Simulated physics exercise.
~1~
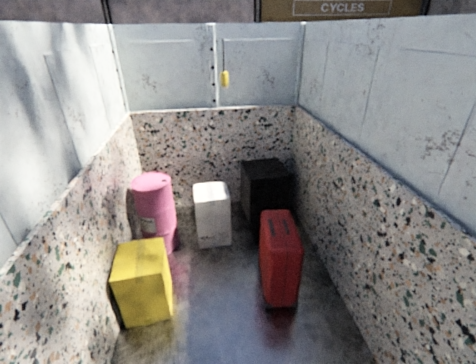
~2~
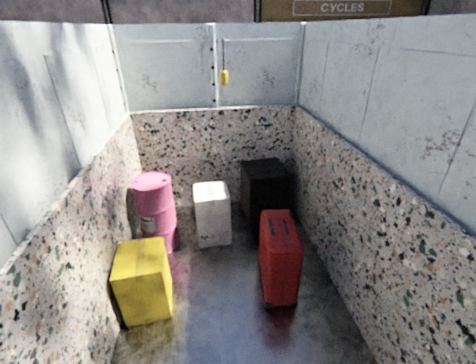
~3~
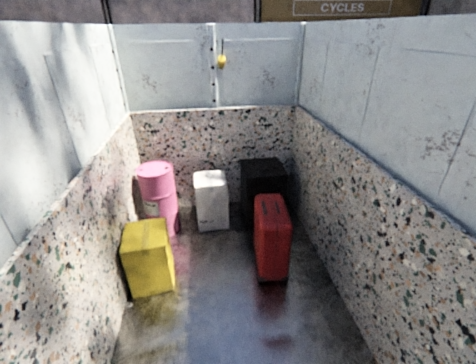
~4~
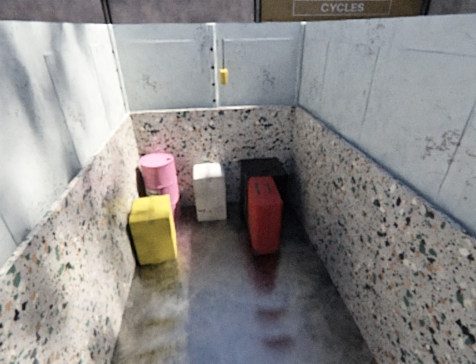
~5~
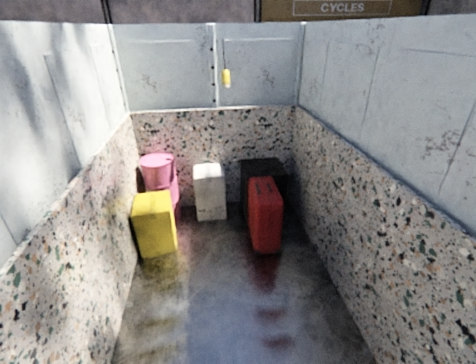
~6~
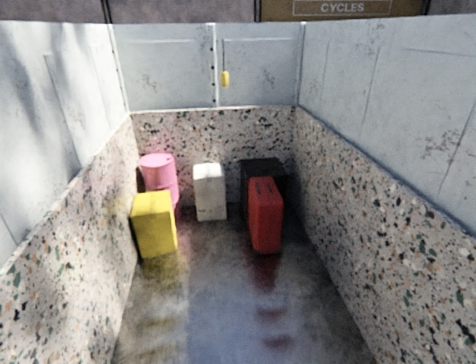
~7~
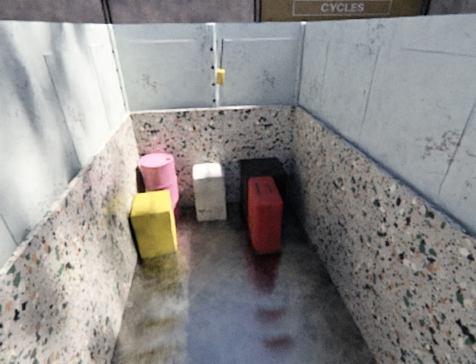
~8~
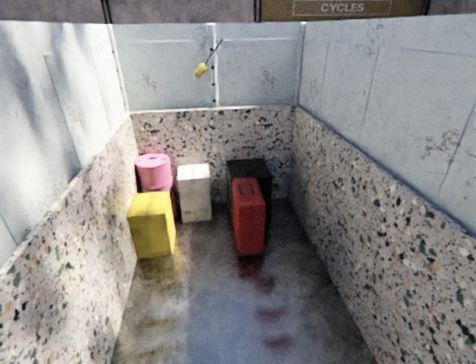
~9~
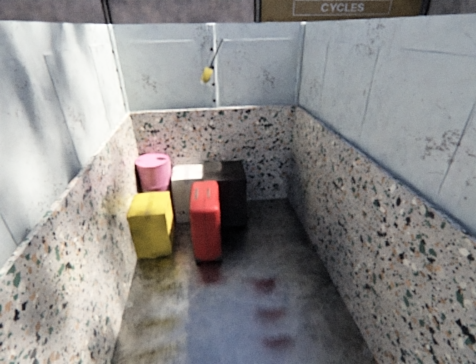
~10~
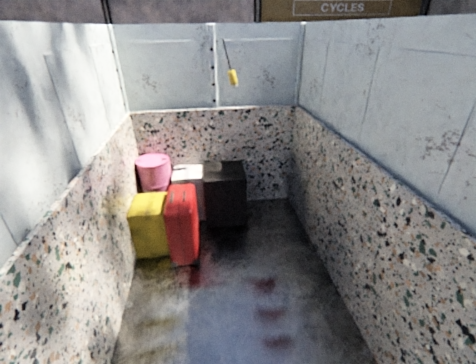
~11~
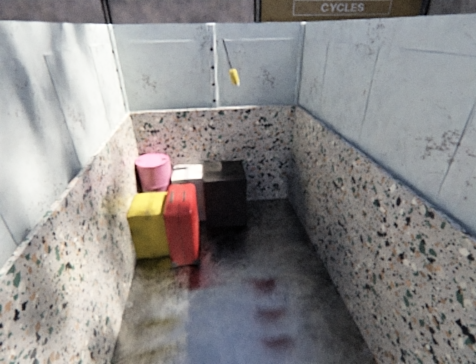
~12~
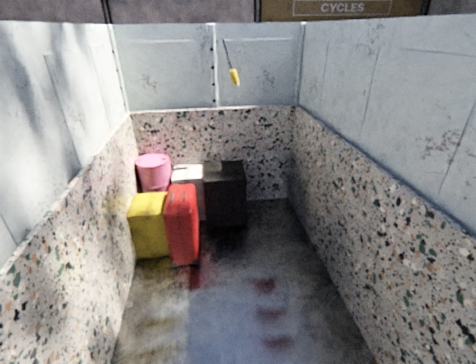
Black appliance, yellow and white boxes, pink drum and red case in a van bay, most sliding forwards, several sliding left, then resting upright.
